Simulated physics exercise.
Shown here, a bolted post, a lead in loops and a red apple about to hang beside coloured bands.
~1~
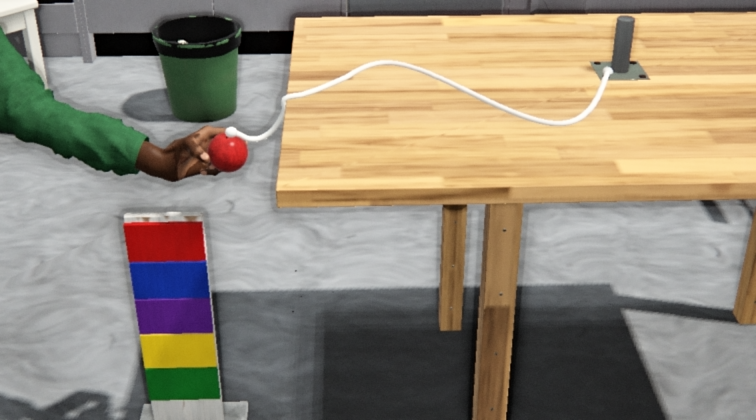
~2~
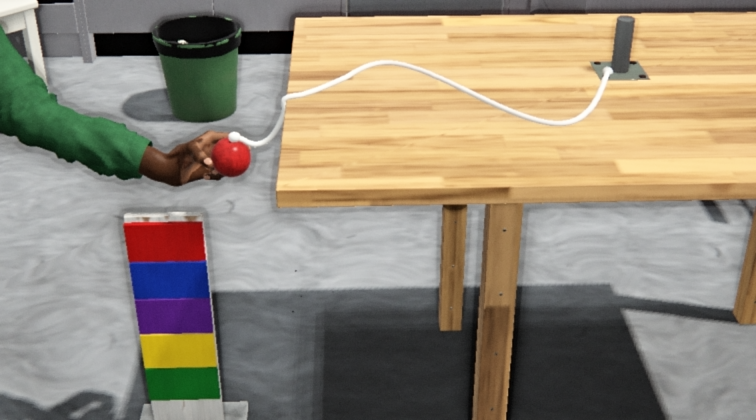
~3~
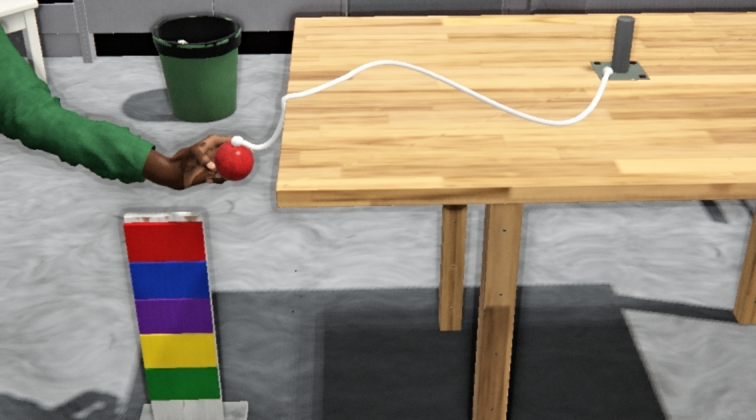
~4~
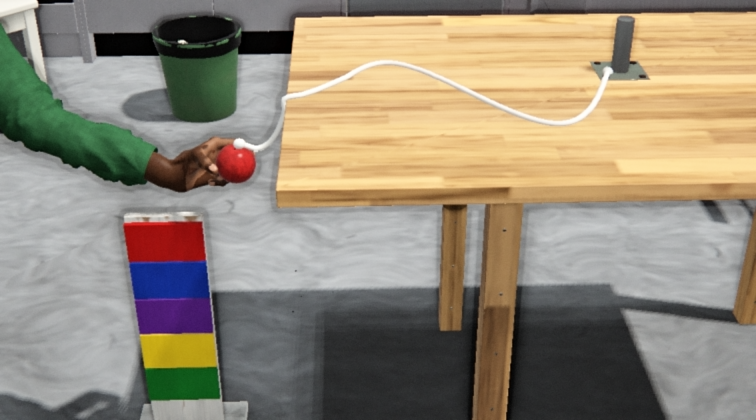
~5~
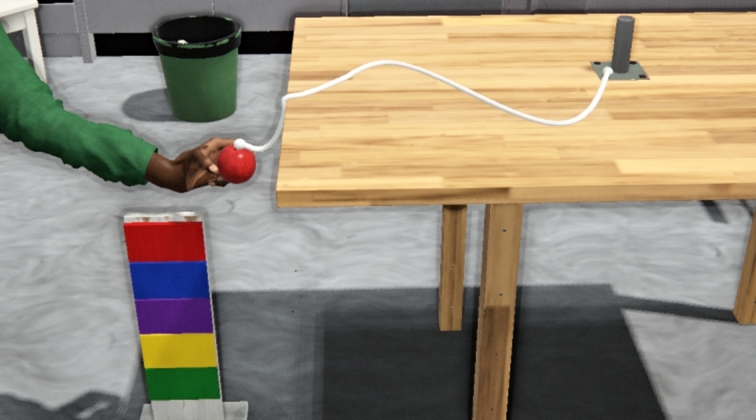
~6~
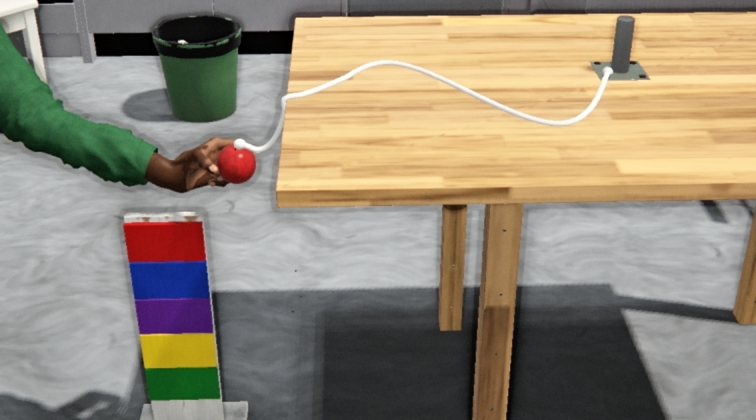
A dark-skinned hand in a green sleeve, reaching in from the left, lowers a red ball-like object very slightly down and to the right, then keeps it nearly still. A white cord curves from it across a wooden table to a dark upright post, seen from a fixed, slightly raised view. Below the hand stands a panel banded red, blue, purple, yellow and green, with a green bin behind on the grey floor.
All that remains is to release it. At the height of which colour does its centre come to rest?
The lead holds its middle at yellow.
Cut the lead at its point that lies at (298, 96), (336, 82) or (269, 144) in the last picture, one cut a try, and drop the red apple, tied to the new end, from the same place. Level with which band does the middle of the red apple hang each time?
Try by try: Blue; red; purple.
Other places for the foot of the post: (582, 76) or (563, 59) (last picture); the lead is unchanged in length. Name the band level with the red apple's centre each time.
Try by try: Green; green.
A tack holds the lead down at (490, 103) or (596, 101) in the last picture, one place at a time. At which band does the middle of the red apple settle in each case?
Taking them in turn: Blue; purple.
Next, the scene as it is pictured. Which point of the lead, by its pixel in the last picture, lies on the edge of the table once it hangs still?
At (421, 71), roughly.
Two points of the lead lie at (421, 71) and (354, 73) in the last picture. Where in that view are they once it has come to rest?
About (287, 106), and the other about (289, 184).
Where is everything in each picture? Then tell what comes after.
Red apple (228, 152); red (165, 244); blue (170, 281); purple (174, 317); yellow (179, 352); green (183, 385), in the first picture.
Red apple (231, 157); lead through (601, 91) (548, 123) (463, 90) (386, 63) (312, 92), in the second picture.
Red apple (234, 161), in the third picture.
Red apple (236, 164); lead through (601, 91) (548, 123) (463, 90) (386, 63) (312, 92), in the fourth picture.
Red apple (237, 164), in the fifth picture.
Red apple (237, 164); lead through (601, 91) (548, 123) (463, 90) (386, 63) (312, 92), in the sixth picture.
Soon after, apple near (273, 333); level with yellow.
After that, apple near (311, 343); level with yellow.
In the end, apple near (300, 343); level with yellow. At yellow.
